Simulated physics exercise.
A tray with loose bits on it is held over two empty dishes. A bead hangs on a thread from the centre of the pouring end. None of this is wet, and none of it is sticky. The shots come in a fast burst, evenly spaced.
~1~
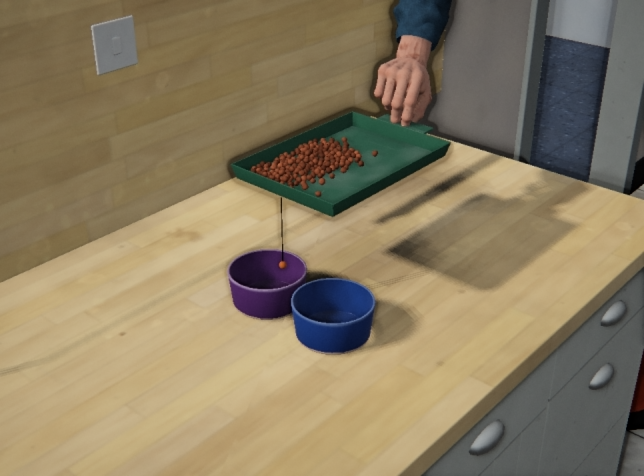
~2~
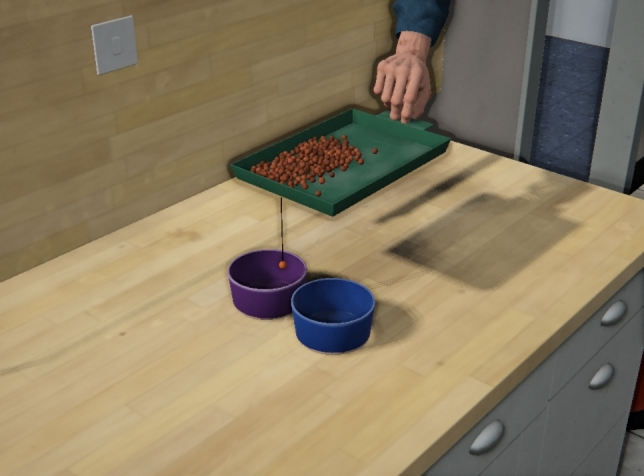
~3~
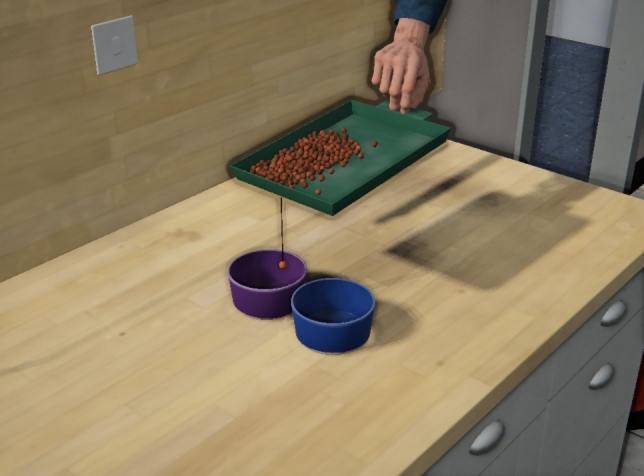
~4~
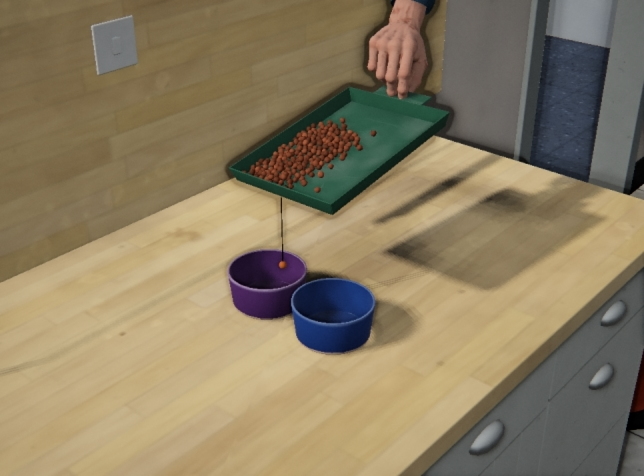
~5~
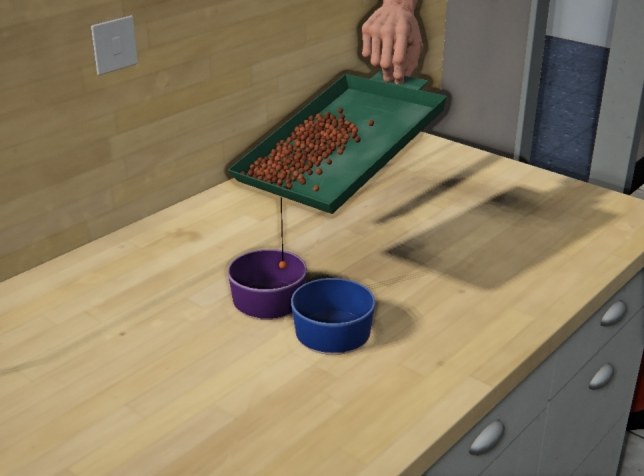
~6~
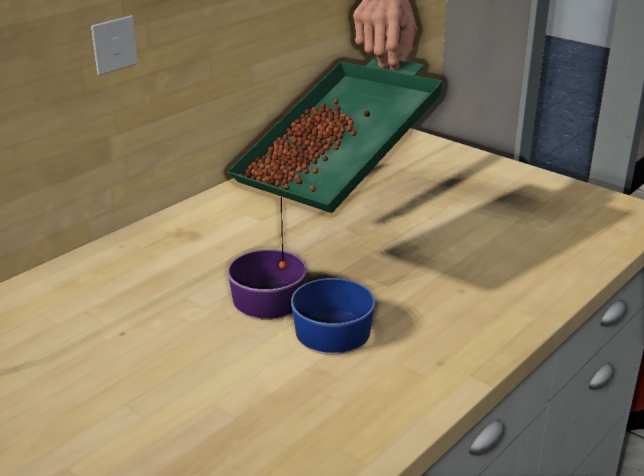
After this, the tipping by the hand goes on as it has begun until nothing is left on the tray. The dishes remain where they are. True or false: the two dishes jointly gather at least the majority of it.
False, they gather a minority.
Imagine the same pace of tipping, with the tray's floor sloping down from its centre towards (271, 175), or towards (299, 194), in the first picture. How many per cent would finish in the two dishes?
50 %, give or take, and then 40 %.
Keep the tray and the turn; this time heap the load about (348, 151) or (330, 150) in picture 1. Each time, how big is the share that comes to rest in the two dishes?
Roughly 40 per cent, then roughly 40 per cent.
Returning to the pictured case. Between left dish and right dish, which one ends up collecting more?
The one at left ends up fuller.
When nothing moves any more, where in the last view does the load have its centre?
Resting centre, last picture - approx. (230, 315).
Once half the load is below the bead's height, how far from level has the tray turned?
It is at around 110 degrees.
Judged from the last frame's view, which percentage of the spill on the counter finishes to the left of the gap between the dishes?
I'd put it at around 100 per cent.
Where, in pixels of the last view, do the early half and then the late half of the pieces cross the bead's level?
I'd say close to (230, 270) at first and close to (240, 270) later on.
Just after the last frame, tray tipped steeply; almost all on the tray; just a few in the air.
A moment on, tray tipped past a quarter turn; roughly a quarter on the tray; about a tenth in the left dish; roughly a third outside both; roughly a third in the air.
Further on, tray tipped past a quarter turn; roughly a quarter in the left dish; roughly two thirds outside both.
When it is over, tray tipped past a quarter turn; not one in the right dish; roughly a quarter in the left dish; roughly two thirds outside both.
